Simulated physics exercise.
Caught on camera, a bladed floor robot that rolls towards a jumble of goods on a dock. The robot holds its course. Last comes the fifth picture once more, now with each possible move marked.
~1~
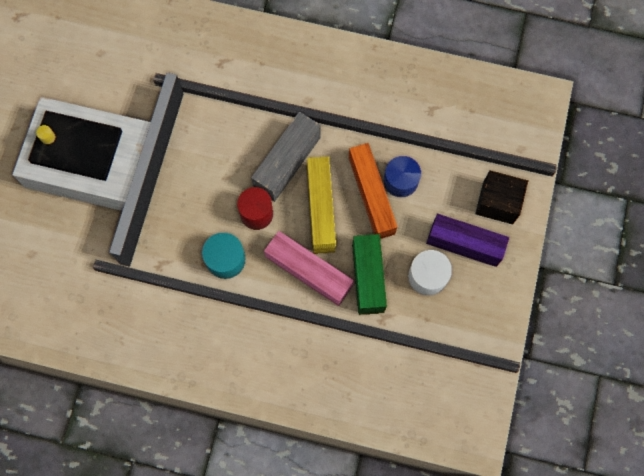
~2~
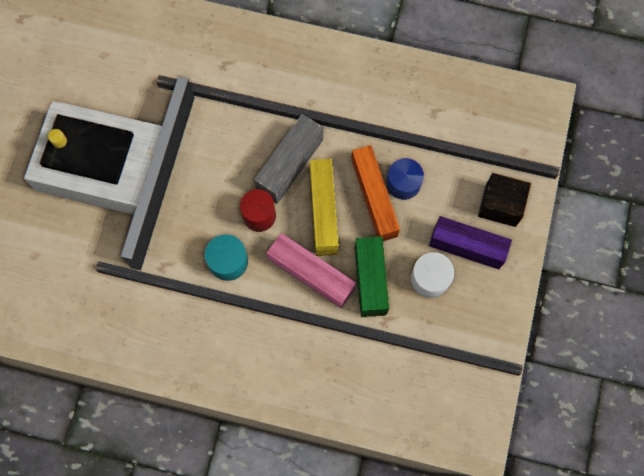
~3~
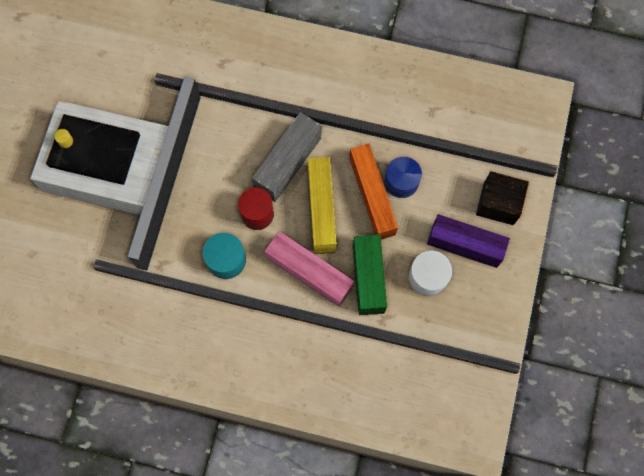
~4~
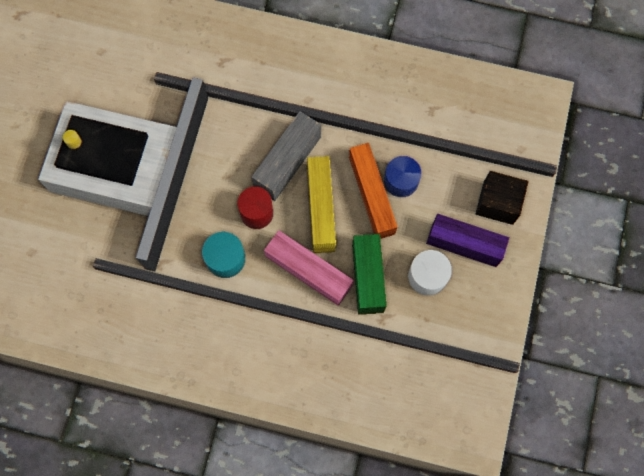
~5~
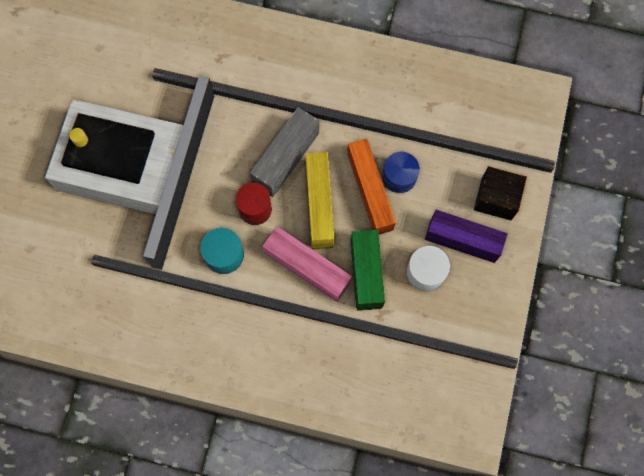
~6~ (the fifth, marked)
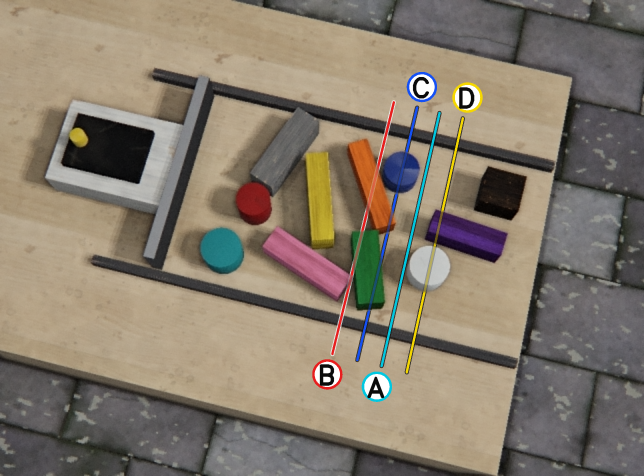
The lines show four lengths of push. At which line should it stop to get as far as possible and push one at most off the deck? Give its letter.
As far as mark A.
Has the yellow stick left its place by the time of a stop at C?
By then, yes.
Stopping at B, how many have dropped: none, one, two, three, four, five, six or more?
By then, none.
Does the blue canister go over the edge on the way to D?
By then, no.
On the marked copy, A at (412, 235); B at (364, 223); C at (388, 229); D at (436, 240).
Following A. Soon after the start, robot (198, 169); turquoise canister (270, 268); pink stick (313, 265).
Later, robot (281, 189); white canister (453, 265); green stick (425, 282).
In the end, robot (346, 205); black crate (543, 207); purple stick (526, 243); none fallen.
As for the rest, B is within the limit but short; C is within the limit but short; D drops three.
